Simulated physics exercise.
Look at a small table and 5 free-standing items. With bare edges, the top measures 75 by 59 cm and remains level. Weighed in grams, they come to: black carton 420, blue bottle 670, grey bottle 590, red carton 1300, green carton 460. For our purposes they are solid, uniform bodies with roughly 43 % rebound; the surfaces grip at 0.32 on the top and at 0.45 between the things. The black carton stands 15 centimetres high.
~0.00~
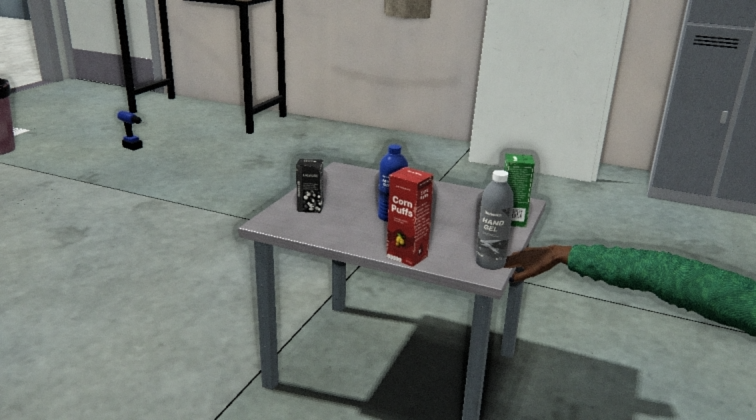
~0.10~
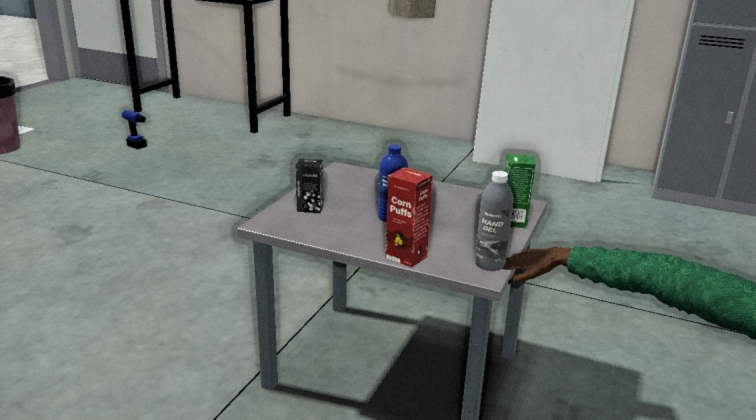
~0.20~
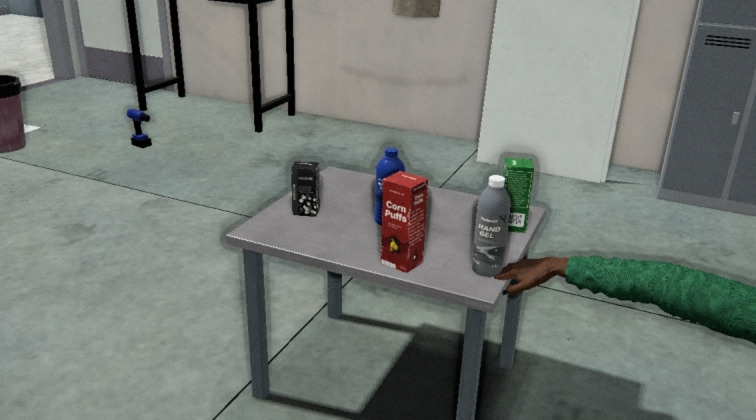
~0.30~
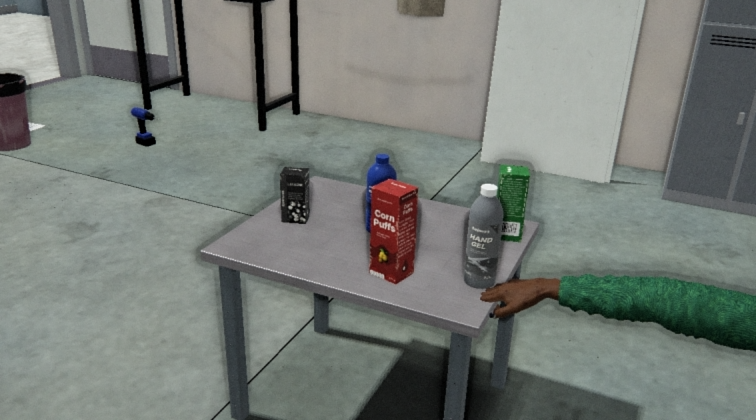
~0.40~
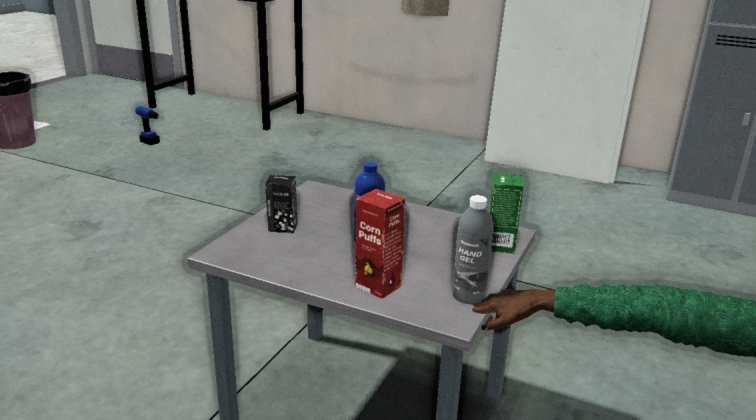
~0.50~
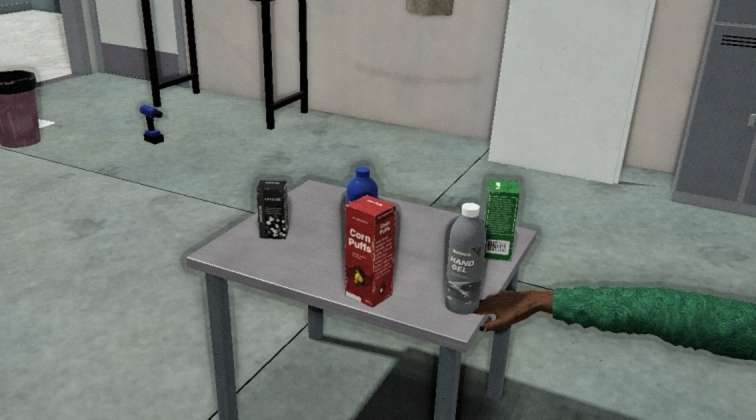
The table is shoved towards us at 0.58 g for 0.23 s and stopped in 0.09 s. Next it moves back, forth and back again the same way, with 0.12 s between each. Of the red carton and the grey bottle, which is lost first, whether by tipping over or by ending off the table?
The first of the two.
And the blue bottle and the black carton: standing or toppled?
In the last frame the blue bottle remains up and the black carton does not stay up.
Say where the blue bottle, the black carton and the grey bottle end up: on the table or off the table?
At the end the blue bottle remains on its base, the black carton remains on its base and the grey bottle leaves its base.
Around 0.80 s, grey bottle and red carton now off the table; green carton at 71° to upright; black carton at 3° to upright.
Around 1.20 s, table along by 18 cm; green carton now off the table; grey bottle at 36° to upright near (464, 261); black carton on its side.
Around 1.50 s, table along by 17 cm; grey bottle now off the table; black carton on its side; blue bottle shifted 6 cm.
Around 1.80 s, black carton on its side; blue bottle shifted 10 cm.
Finally (2.4 s), off the table, grey bottle, red carton and green carton; on their side or leaning hard on the table, black carton; not toppled but over 5 cm from the start, blue bottle. Final places as that camera would see them, red carton near (408, 374). Red carton went at 0.66 s; grey bottle went at 1.20 s.
